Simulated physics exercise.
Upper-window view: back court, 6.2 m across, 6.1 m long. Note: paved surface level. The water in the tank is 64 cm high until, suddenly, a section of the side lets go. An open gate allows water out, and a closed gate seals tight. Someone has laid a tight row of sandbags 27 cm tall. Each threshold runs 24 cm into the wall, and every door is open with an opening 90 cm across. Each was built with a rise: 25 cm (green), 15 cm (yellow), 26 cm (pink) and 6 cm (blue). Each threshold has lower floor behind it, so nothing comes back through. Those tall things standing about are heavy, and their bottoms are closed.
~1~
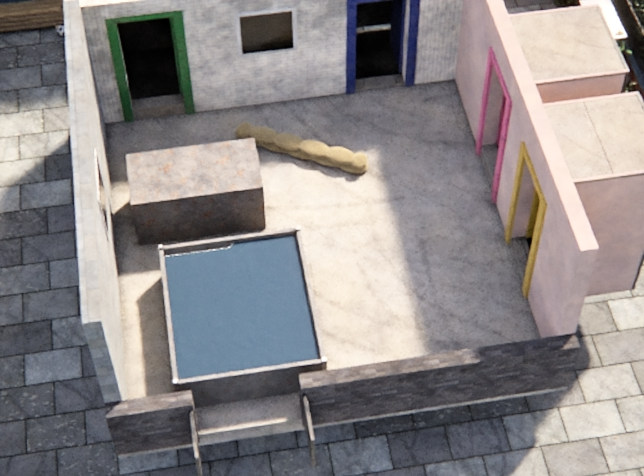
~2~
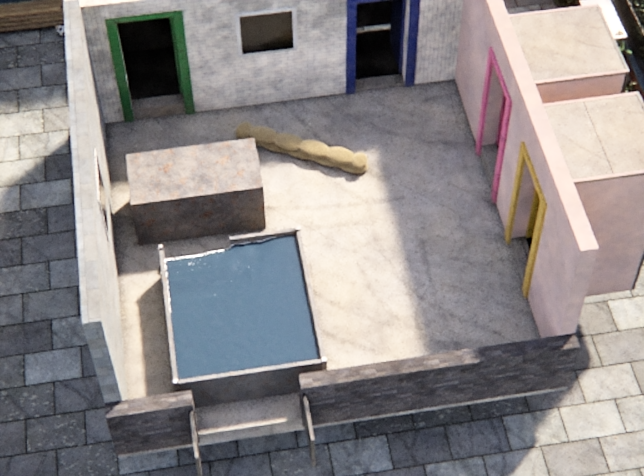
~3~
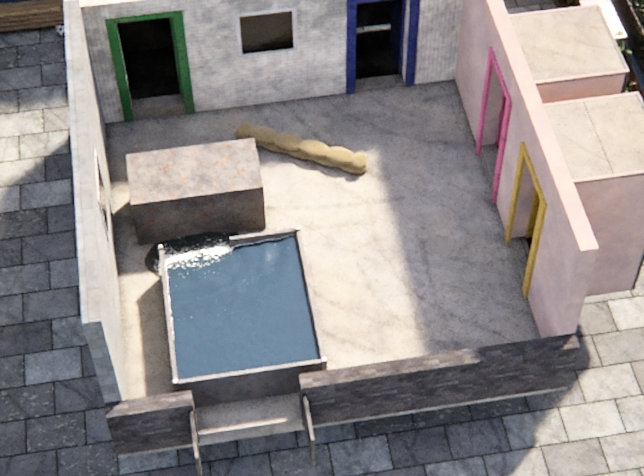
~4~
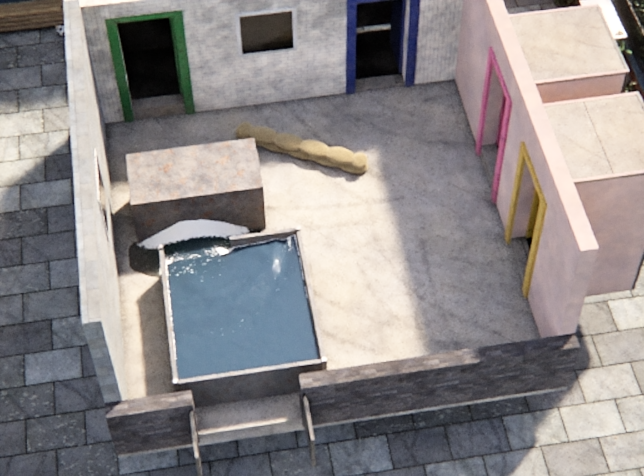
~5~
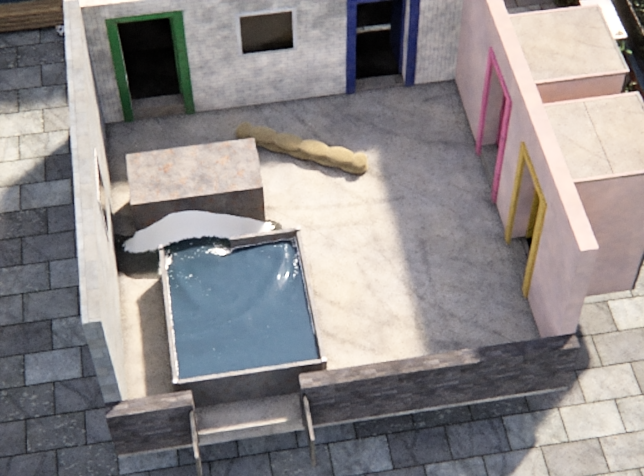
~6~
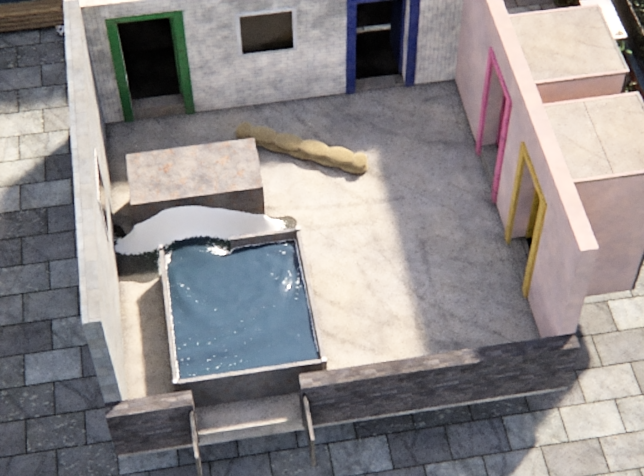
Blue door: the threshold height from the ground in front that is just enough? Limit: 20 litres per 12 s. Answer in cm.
7 cm.
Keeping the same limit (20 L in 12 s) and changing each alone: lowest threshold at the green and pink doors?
About 12.0 cm at green and 11.5 cm at pink.
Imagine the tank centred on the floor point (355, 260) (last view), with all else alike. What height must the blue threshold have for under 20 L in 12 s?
Then roughly 10.5 cm.
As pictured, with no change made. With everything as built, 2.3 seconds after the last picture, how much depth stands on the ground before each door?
Door by door in centimetres - green 16, yellow 13, pink 19, blue 0.
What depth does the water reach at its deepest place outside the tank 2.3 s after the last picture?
About 34 cm at most.
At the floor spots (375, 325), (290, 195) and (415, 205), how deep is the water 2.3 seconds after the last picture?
Depths in order: 1 / 0 / 3 cm.
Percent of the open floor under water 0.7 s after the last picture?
Approximately 20 % of the floor.
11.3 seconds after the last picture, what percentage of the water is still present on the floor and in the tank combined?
Close to 92 in a hundred.
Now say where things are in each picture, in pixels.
The first picture shows still water, 64 cm deep, in the tank at (240, 305); the blue door at (382, 47) is dry.
In the second picture, the front is at a hidden place, 0.3 m from the gap on the far side; 0.3 m2 of floor is wet, 64 cm left at the back.
In the third picture, the gap is on the far side, the front 0.7 m out at (229, 234); the back of the tank holds 64 cm.
In the fourth picture, the gap is on the far side, the front 0.8 m out at (135, 246); the back of the tank holds 64 cm.
In the fifth picture, the gap is on the far side, the front 1.1 m out at (116, 243); the back of the tank holds 64 cm.
In the sixth picture, the gap is on the far side, the front 1.3 m out at (115, 232); the back of the tank holds 62 cm; 3.4 m in a straight line remain to the blue door at (382, 47).
Then, 0.7 s after the last picture water covers 20 % of the floor, deepest (55 cm) near (184, 243); it has not reached the blue door.
Then, 2.3 s after the last picture water covers 55 % of the floor, deepest (34 cm) near (117, 261); it has not reached the blue door.
Then, 11.3 s after the last picture water covers 95 % of the floor, deepest (13 cm) near (187, 260); 9 cm at the blue door, 29 litres in over its 6 cm threshold.
At the blue door as built, the water peaked near 9 cm, 5.3 s after the last picture.
Run again over the same 12 s with other heights there, 29 litres in over 6 cm, 10 litres over 8 cm. The limit of 20 litres is kept from about 7 cm up.
